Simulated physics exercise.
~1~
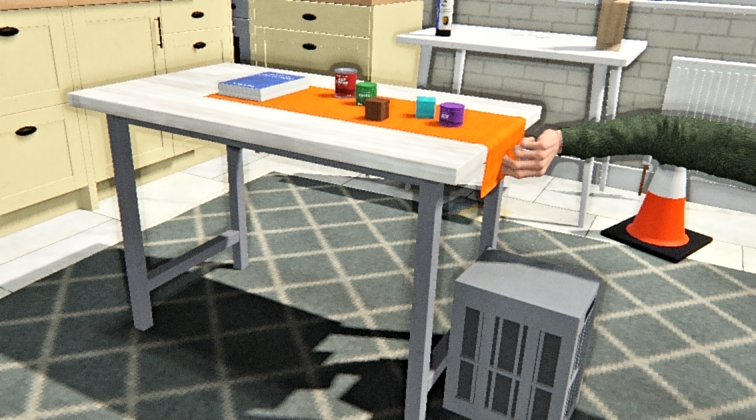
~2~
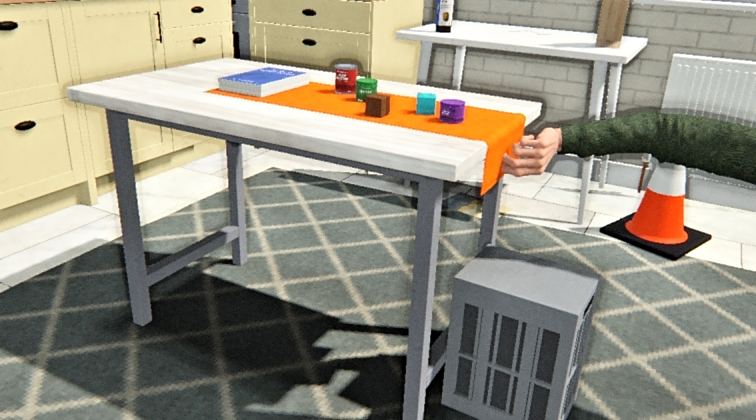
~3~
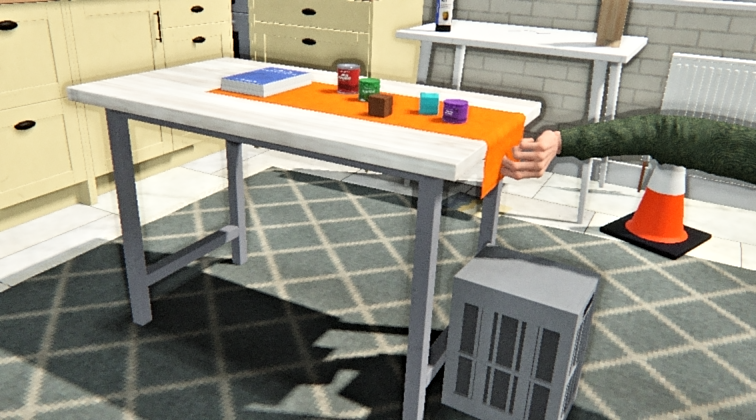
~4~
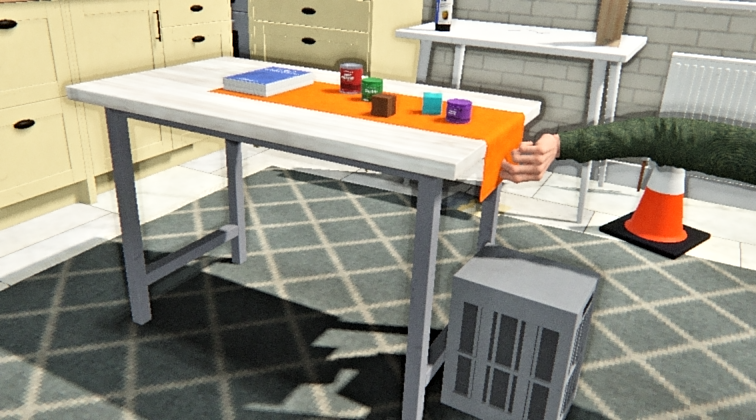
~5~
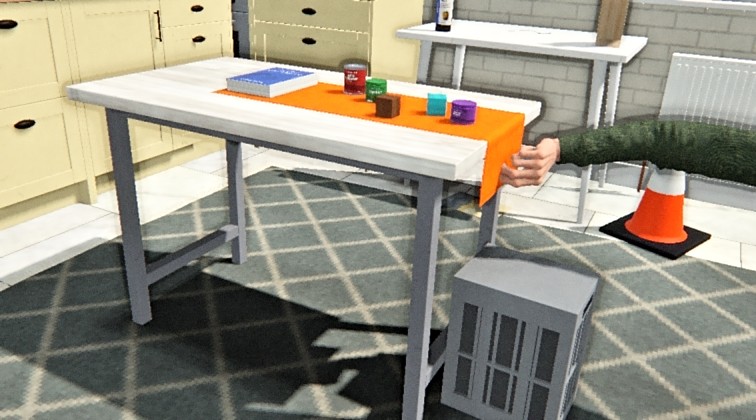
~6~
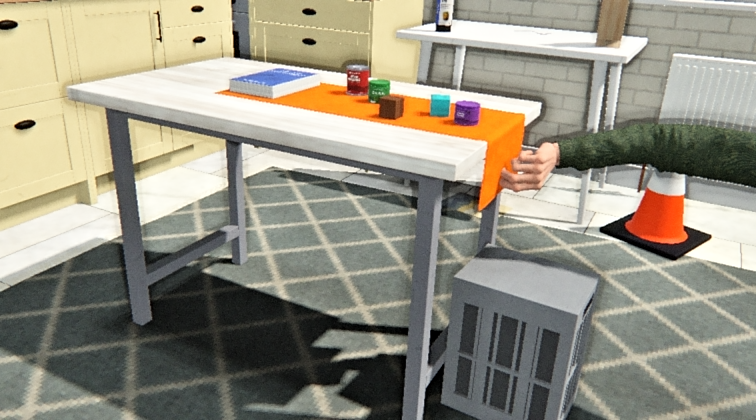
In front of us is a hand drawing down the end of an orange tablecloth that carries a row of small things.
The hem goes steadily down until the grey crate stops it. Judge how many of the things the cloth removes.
Oh, the ones that fall number just the two this time.
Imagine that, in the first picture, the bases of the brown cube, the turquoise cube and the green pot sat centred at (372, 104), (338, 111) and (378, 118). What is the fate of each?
Here's how it goes: The brown cube makes it through, the turquoise cube makes it through, and the green pot makes it through.
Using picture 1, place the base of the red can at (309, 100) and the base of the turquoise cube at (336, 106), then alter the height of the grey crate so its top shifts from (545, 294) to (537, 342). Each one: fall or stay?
Note: Red can kept on top; turquoise cube kept on top.
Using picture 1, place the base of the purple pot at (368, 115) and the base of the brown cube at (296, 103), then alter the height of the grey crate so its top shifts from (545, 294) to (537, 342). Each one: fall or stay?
Purple pot is gone, brown cube stays.
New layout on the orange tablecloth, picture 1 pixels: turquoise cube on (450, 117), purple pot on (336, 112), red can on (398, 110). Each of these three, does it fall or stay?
So, the turquoise cube ends up down, the purple pot makes it through, the red can makes it through.
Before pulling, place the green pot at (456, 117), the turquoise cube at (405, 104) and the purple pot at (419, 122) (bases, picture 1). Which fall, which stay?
My call: The green pot takes a tumble; the turquoise cube hangs on; the purple pot takes a tumble.
Soon after, hem near (496, 238); purple pot gone.
After that, hem on the crate; purple pot and turquoise cube gone.
In the end, hem on the crate; purple pot and turquoise cube gone. It carries off two.
